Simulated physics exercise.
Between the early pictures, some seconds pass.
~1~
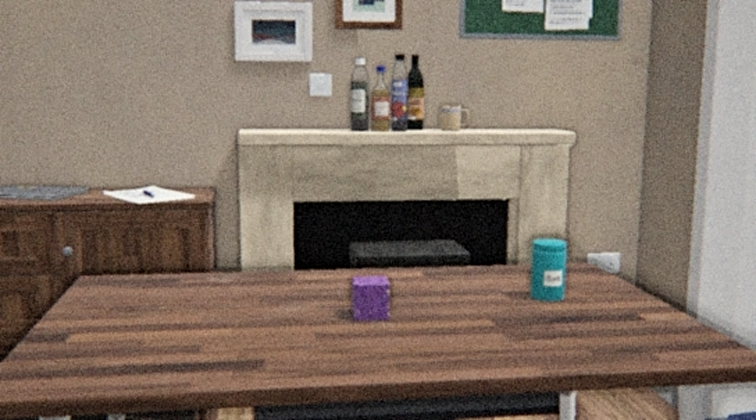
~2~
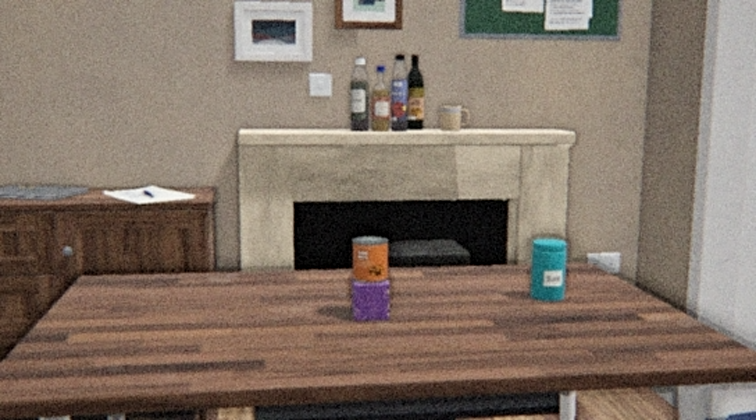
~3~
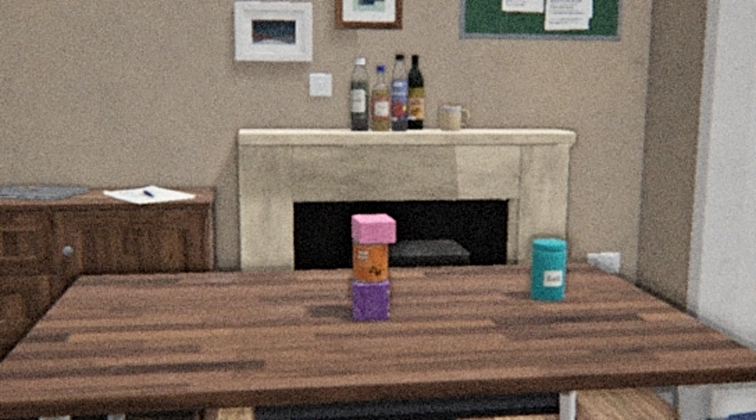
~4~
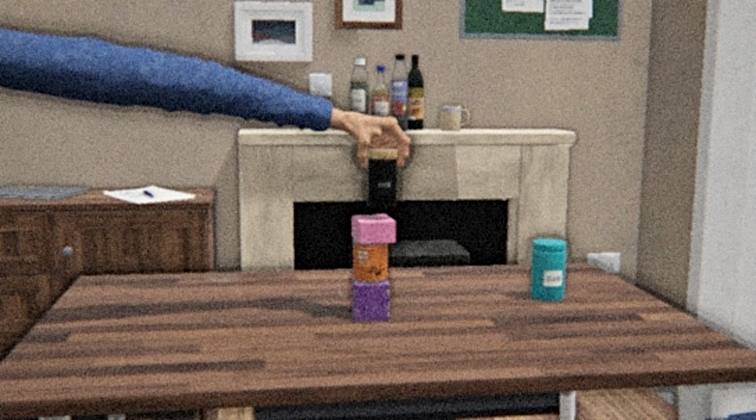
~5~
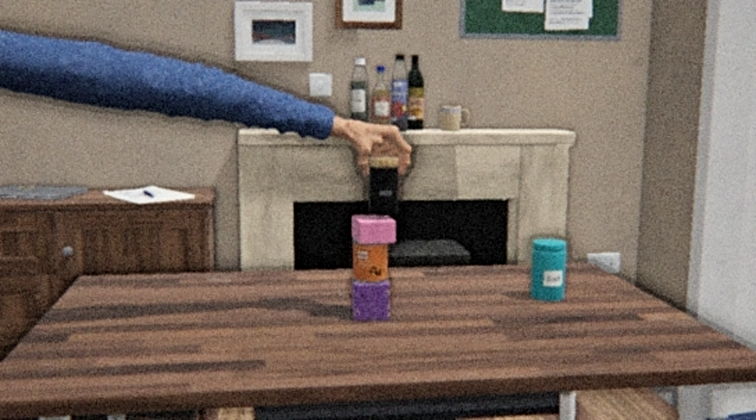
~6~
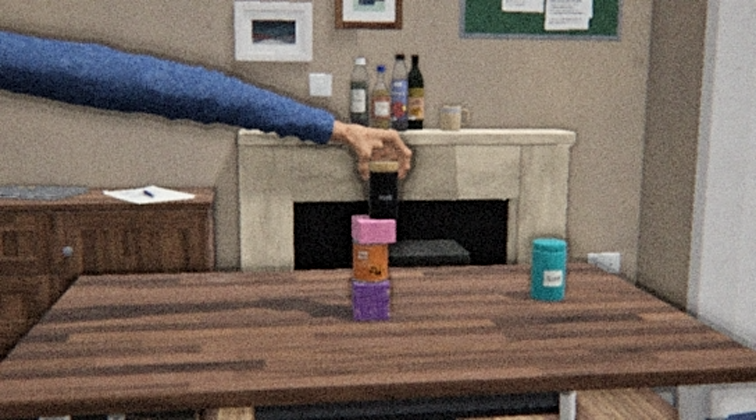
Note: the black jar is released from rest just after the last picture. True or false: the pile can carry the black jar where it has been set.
True.
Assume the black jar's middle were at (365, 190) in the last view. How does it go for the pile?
The pile then stays upright.
Then, 0.90 s past the last view, nothing moves.
Then, 2.10 s past the last view, black jar resting near (384, 190).
Finally, all 5 still in place. Final places as the last picture's camera would see them, black jar near (385, 190). The pile stays up.
